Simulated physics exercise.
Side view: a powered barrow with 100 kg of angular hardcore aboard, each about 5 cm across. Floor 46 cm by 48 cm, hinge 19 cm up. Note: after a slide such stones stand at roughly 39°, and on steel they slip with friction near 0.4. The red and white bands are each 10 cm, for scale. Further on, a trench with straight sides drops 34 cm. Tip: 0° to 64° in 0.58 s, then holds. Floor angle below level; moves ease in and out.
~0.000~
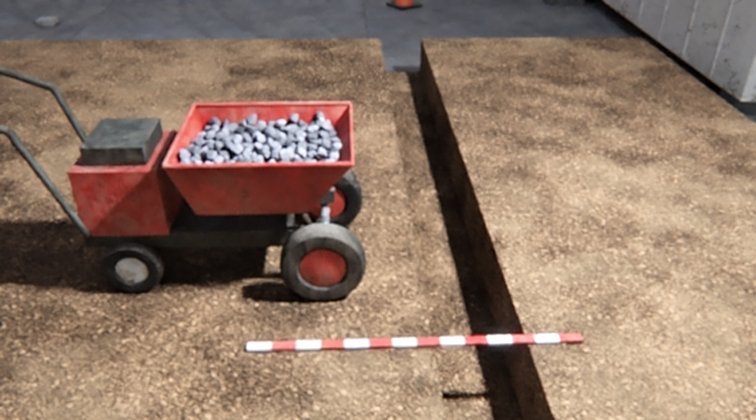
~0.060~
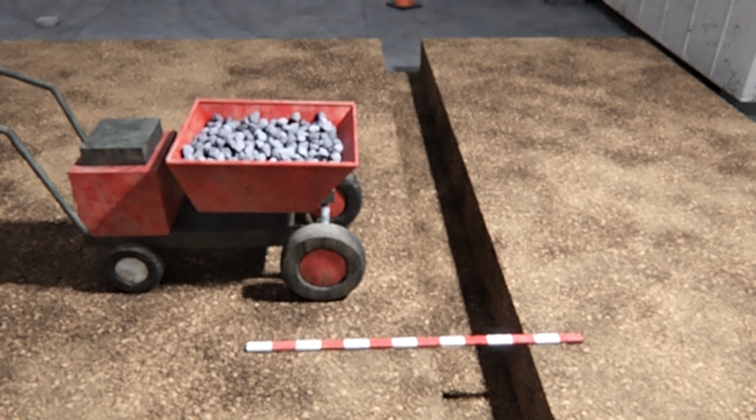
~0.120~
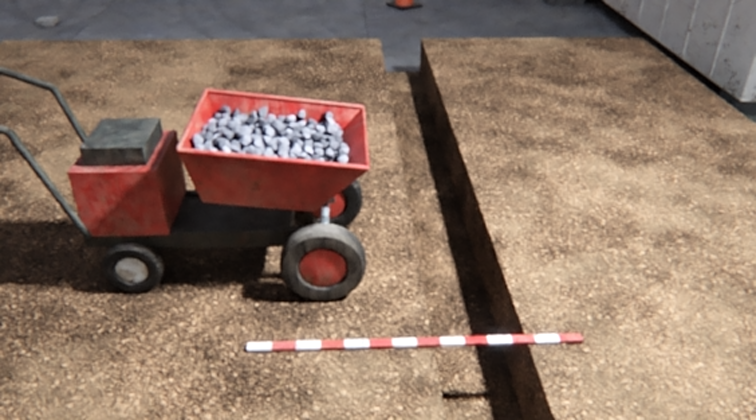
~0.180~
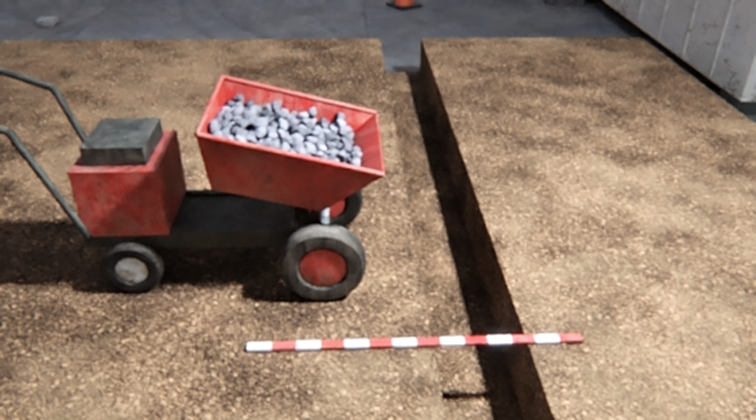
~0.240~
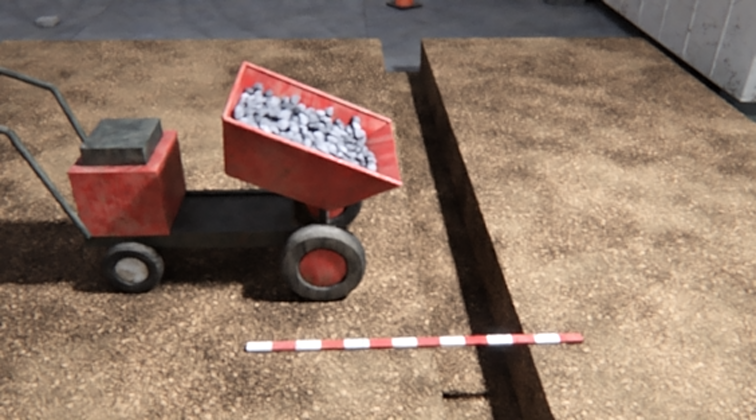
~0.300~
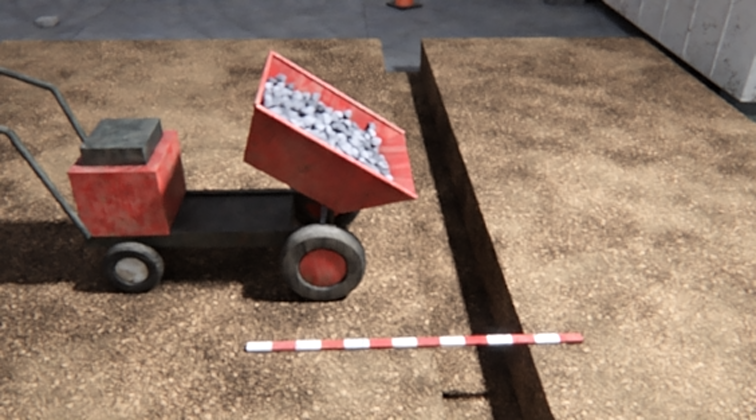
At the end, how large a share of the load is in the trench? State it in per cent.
A share of about 50 per cent.
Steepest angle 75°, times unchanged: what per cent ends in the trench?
It would be near 75 per cent.
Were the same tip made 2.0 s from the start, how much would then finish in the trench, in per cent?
With that change, it comes to around 50 per cent.
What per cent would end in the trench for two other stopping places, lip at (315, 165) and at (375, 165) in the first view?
Estimates: 60 % then 35 %.
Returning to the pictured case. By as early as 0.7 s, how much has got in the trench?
Close to 15 per cent has got there by then.
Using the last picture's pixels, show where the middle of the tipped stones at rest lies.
(476, 305).
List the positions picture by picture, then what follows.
In the first picture, the tray is at 0°, its lip at (353, 164); the top of the load is at (259, 134).
In the second picture, the tray is at 2°, its lip at (357, 165); the top of the load is at (249, 133); the stones move at 0.4 m/s on average.
In the third picture, lip at (368, 168), floor tilted 7°, highest stones at (247, 125); the stones move at 0.9 m/s on average.
In the fourth picture, lip at (384, 175), floor tilted 15°, highest stones at (240, 113); the stones move at 1.2 m/s on average.
In the fifth picture, the tray is at 24°, its lip at (401, 185); the top of the load is at (258, 102); the stones move at 1.4 m/s on average.
In the sixth picture, the tray is at 34°, its lip at (416, 198); the top of the load is at (273, 89); the stones move at 1.4 m/s on average.
After 0.4 s the floor is at 53°; 100 % in the tray; the foremost stones are at (414, 194).
After 0.7 s the floor is at 64°; 87 % in the tray, 13 % in the trench; the foremost stones are at (490, 265).
After 1.0 s the floor is at 64°; 44 % in the tray, 40 % in the trench, 16 % past the trench; the foremost stones are at (582, 241).
After 3.0 s the floor is at 64°; 34 % in the tray, 50 % in the trench, 17 % past the trench; the foremost stones are at (643, 251).
